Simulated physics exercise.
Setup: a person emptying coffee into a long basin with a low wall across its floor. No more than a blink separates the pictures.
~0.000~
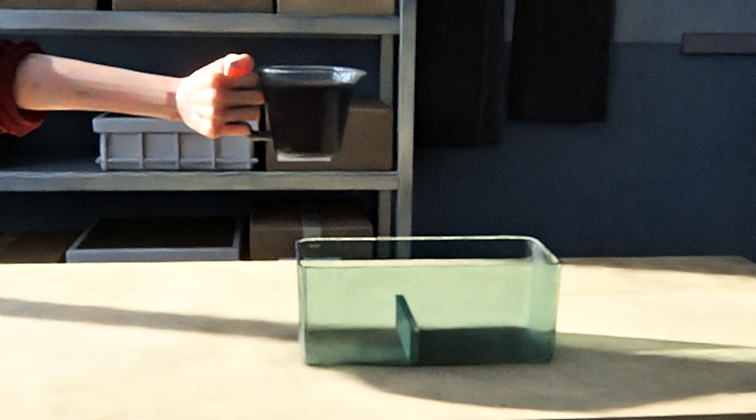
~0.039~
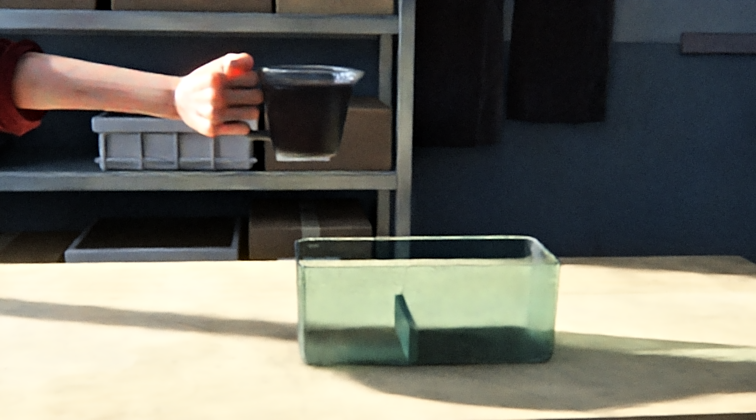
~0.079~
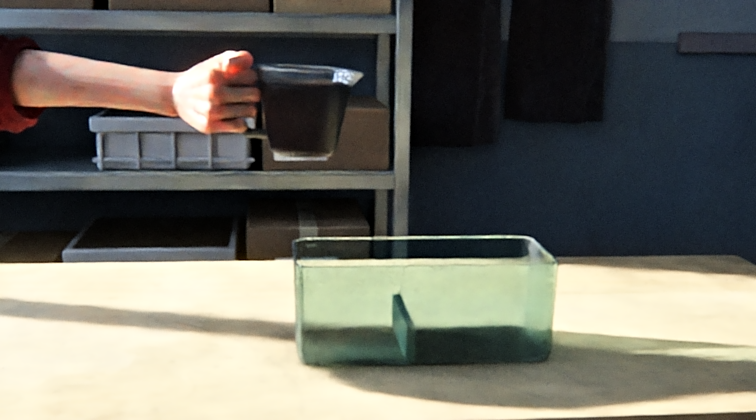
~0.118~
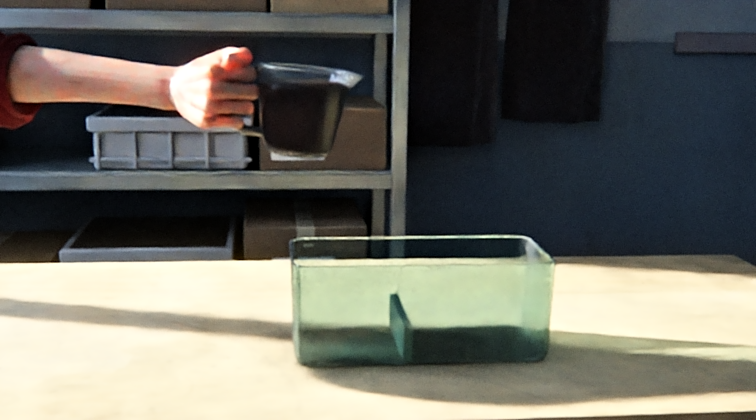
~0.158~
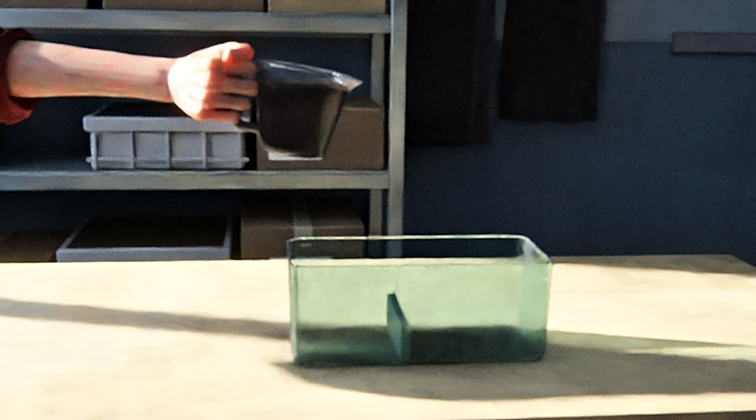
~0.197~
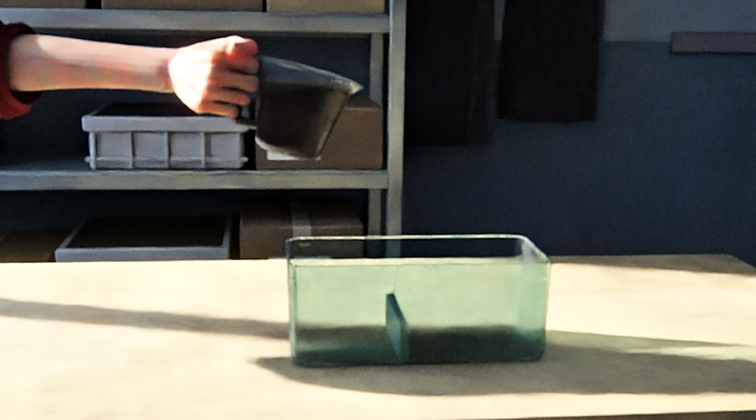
A hand holds a dark jug above a long greenish basin and gradually tilts it rightward.
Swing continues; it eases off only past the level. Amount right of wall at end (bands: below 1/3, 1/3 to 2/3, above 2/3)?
The part right of the wall will probably range from one third to two thirds.
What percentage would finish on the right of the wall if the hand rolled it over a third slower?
Around 70 percent ends up there.
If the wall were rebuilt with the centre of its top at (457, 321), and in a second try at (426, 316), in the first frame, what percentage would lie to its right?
First try around 10 percent; second try around 30 percent.
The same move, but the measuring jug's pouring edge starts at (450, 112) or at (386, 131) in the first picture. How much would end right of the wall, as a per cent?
95 and 65 in a hundred.
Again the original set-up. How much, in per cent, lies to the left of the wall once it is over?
About 40 per cent.
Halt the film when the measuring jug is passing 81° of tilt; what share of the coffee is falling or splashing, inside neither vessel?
Airborne fraction: Approx. 35 %.
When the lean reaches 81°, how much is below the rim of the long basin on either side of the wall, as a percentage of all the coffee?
Split is about 0 % to the left and 10 % to the right.
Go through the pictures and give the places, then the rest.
Tilt 0°; pouring edge (367, 71); surface from (264, 82) to (352, 83); the long basin's rim runs from (298, 254) to (548, 251); the wall's top is at (407, 311), in the first picture.
Tilt 1°; pouring edge (366, 72); surface from (263, 82) to (351, 83), in the second picture.
Tilt 2°; pouring edge (365, 73); surface from (262, 81) to (350, 83), in the third picture.
Tilt 5°; pouring edge (364, 76); surface from (260, 80) to (348, 84), in the fourth picture.
Tilt 9°; pouring edge (363, 81); surface from (260, 80) to (349, 85), in the fifth picture.
Tilt 14°; pouring edge (364, 86); surface from (261, 81) to (352, 87), in the sixth picture.
A moment on, the measuring jug is tipped on its side and 57 per cent is still to pour, 0 is left of the wall and 8 right of it.
Next, the measuring jug is tipped right over and 5 per cent is still to pour, 26 is left of the wall and 54 right of it.
Then the measuring jug is tipped right over and 0 per cent is still to pour, 41 is left of the wall and 57 right of it.
Later the measuring jug is tipped right over and 0 per cent is still to pour, 41 is left of the wall and 58 right of it.
Finally, 41 per cent lies left of the wall, 58 right of it and 1 outside.
